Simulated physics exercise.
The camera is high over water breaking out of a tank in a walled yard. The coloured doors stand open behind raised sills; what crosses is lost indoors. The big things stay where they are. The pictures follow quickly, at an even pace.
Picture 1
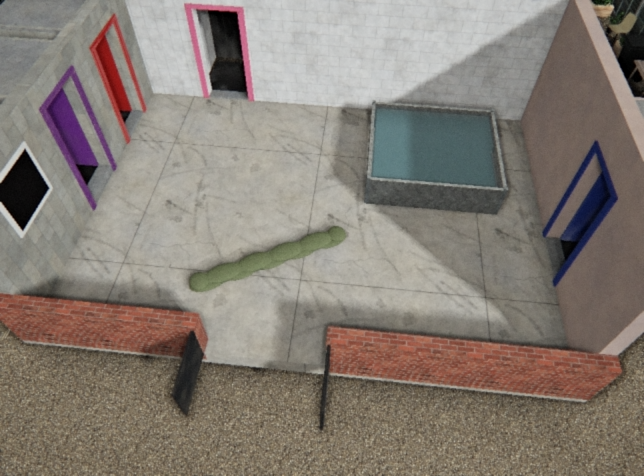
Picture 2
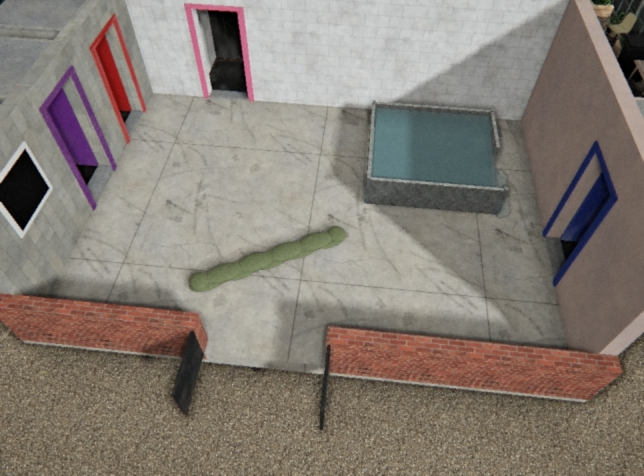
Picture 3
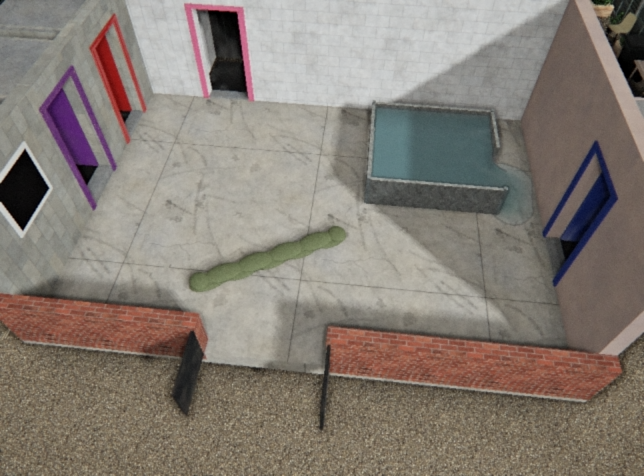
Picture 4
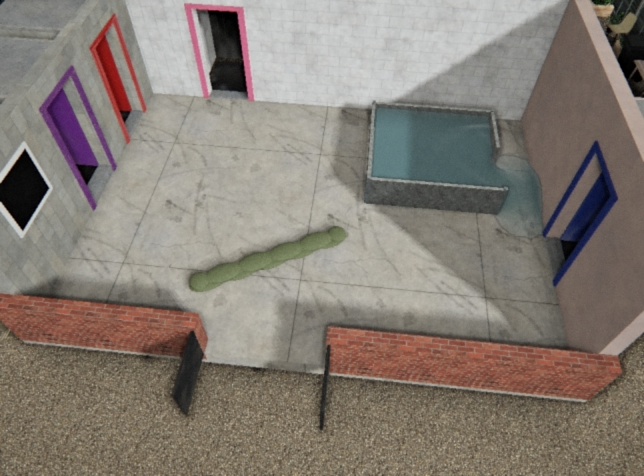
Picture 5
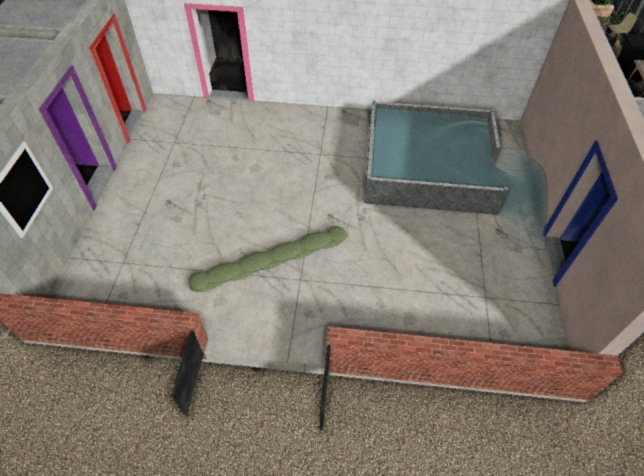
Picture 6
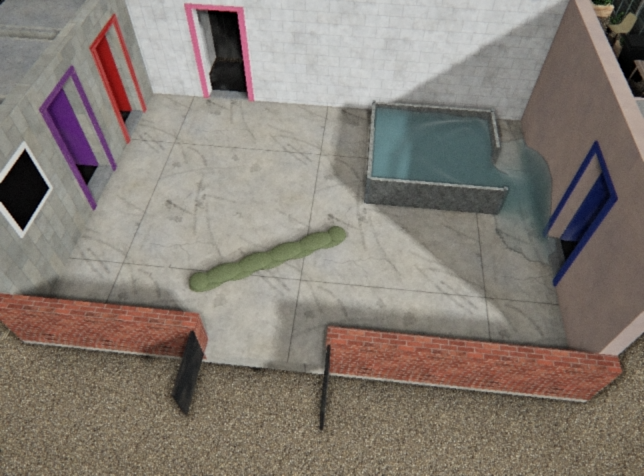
In a walled yard with coloured doors standing open, a raised tank of water sat still, then its right side gave way and water poured out, spreading across the floor toward the blue door.
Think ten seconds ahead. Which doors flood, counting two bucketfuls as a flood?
One by one: The blue door lets in a lot; the pink door admits no more than that; the purple door admits no more than that; the red door admits no more than that.
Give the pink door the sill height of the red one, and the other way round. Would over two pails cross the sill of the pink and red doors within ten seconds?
My reading: Pink lets less in; red floods.
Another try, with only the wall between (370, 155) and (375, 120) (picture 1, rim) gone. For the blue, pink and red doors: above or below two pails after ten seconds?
In short: The blue door holds, the pink door lets more in, the red door is over.
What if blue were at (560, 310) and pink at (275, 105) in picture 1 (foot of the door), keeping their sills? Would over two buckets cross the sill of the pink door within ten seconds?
Pink lets less in.
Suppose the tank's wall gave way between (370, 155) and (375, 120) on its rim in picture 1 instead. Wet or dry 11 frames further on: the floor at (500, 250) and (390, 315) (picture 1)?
As listed: No water, free of water.
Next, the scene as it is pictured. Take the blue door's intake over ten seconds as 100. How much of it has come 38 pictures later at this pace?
Some 85 per cent.
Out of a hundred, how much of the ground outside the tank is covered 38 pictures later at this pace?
Roughly 60 per cent.
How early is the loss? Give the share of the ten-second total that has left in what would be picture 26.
Near 25 in a hundred.
A moment on, water covers 10 % of the floor; the blue door under two buckets in, the pink door not reached, the purple door not reached, the red door not reached.
Next, water covers 20 % of the floor; the blue door over two buckets in, the pink door not reached, the purple door not reached, the red door not reached.
Then, water covers 30 % of the floor; the blue door over two buckets in, the pink door not reached, the purple door not reached, the red door not reached.
Later, water covers 60 % of the floor; the blue door far over two buckets in, the pink door wet at the sill, nothing in, the purple door not reached, the red door under two buckets in.
In the end, water covers 85 % of the floor; the blue door far over two buckets in, the pink door wet at the sill, nothing in, the purple door wet at the sill, nothing in, the red door under two buckets in.
